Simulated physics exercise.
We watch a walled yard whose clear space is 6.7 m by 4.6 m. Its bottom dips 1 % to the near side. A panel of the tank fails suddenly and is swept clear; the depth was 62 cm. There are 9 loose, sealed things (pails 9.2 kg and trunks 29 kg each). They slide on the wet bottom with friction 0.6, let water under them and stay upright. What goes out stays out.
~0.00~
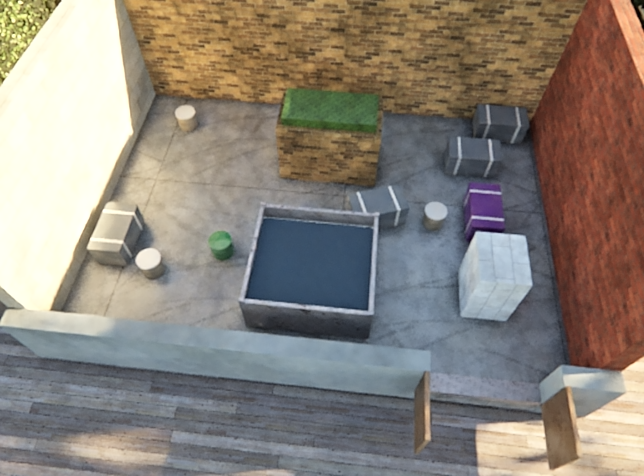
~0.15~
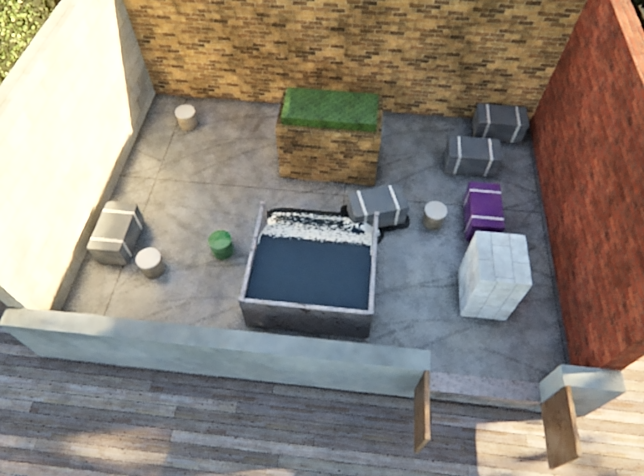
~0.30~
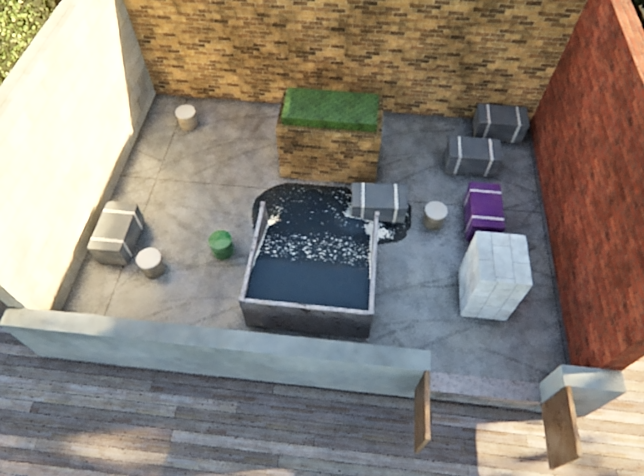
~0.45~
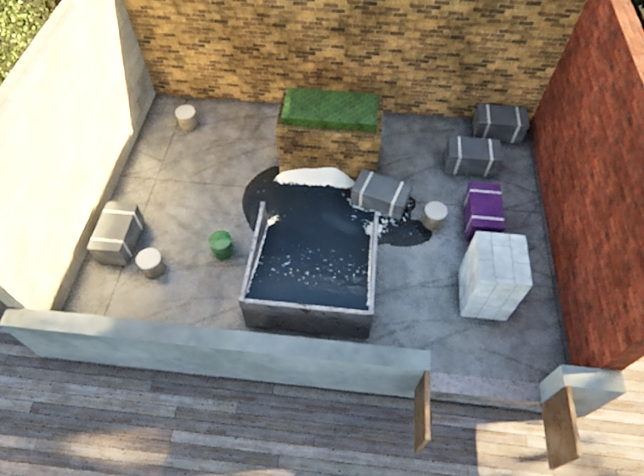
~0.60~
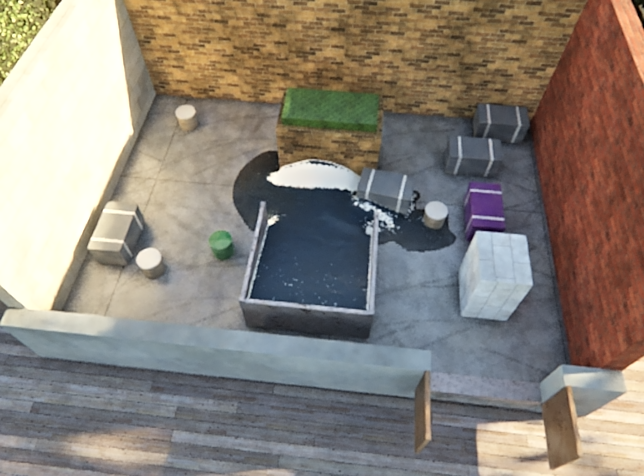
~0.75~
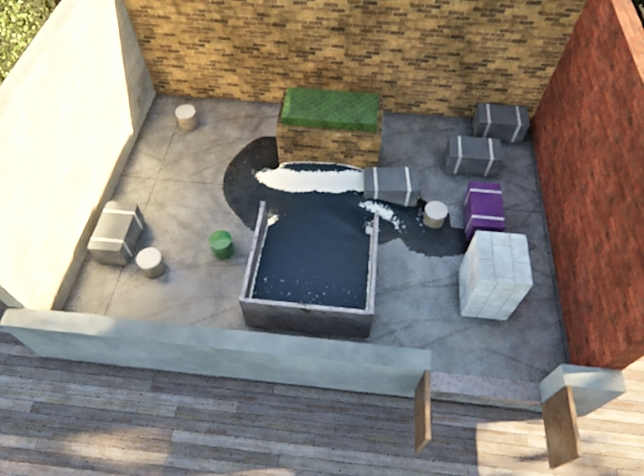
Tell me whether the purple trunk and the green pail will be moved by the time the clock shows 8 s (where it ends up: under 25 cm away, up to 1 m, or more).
Purple trunk gets carried off, green pail holds its place.
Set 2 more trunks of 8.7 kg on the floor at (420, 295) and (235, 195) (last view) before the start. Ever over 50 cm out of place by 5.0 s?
In that order: Less, over.
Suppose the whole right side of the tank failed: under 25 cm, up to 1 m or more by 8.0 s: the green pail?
Then the green pail barely shifts.
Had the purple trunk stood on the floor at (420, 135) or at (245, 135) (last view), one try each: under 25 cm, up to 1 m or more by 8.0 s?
In that order: It holds its place; it stays put.
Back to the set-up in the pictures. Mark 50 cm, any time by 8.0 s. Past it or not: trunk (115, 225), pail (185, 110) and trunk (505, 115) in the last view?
In that order: Less, less, more.
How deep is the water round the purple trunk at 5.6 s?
About 5 cm.
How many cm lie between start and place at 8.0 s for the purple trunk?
About 150 cm.
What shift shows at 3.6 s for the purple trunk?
About 100 cm.
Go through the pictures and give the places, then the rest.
The purple trunk at (487, 205), on the bottom; the green pail at (220, 240), on the bottom; 2.0 m2 under water; 0 of 9 have shifted, in the first frame.
The purple trunk at (487, 204), on the bottom; the green pail at (220, 239) rests on the ground; 2.8 m2 under water; 0 of 9 have shifted, in the second frame.
The purple trunk at (487, 204) rests on the ground; the green pail at (220, 239), on the bottom; water covers 3.6 m2; 1 of 9 have shifted, in the third frame.
The purple trunk at (487, 204), on the bottom; the green pail at (220, 240) rests on the ground; water covers 4.3 m2; 1 of 9 have shifted, in the fourth frame.
The purple trunk at (487, 204) rests on the ground; the green pail at (220, 240) rests on the ground; 5.1 m2 under water; 1 of 9 have shifted, in the fifth frame.
The purple trunk at (487, 204) rests on the ground; the green pail at (220, 239), on the bottom; water covers 5.9 m2; 1 of 9 have shifted, in the sixth frame.
After 1.6 s the purple trunk is near (488, 204), 0.0 m from its start, aground; the green pail is near (220, 239), 0.0 m from its start, aground; 0 of 9 are out; 0 afloat.
After 3.6 s the purple trunk is near (546, 250), 1.0 m from its start, aground; the green pail is near (220, 239), 0.0 m from its start, aground; 0 of 9 are out; 1 afloat.
After 5.6 s the purple trunk is near (548, 310), 1.7 m from its start, aground; the green pail is near (220, 239), 0.0 m from its start, aground; 0 of 9 are out; 0 afloat.
After 8.0 s the purple trunk is near (548, 310), 1.7 m from its start, aground; the green pail is near (220, 239), 0.0 m from its start, aground; 0 of 9 are out; 0 afloat.
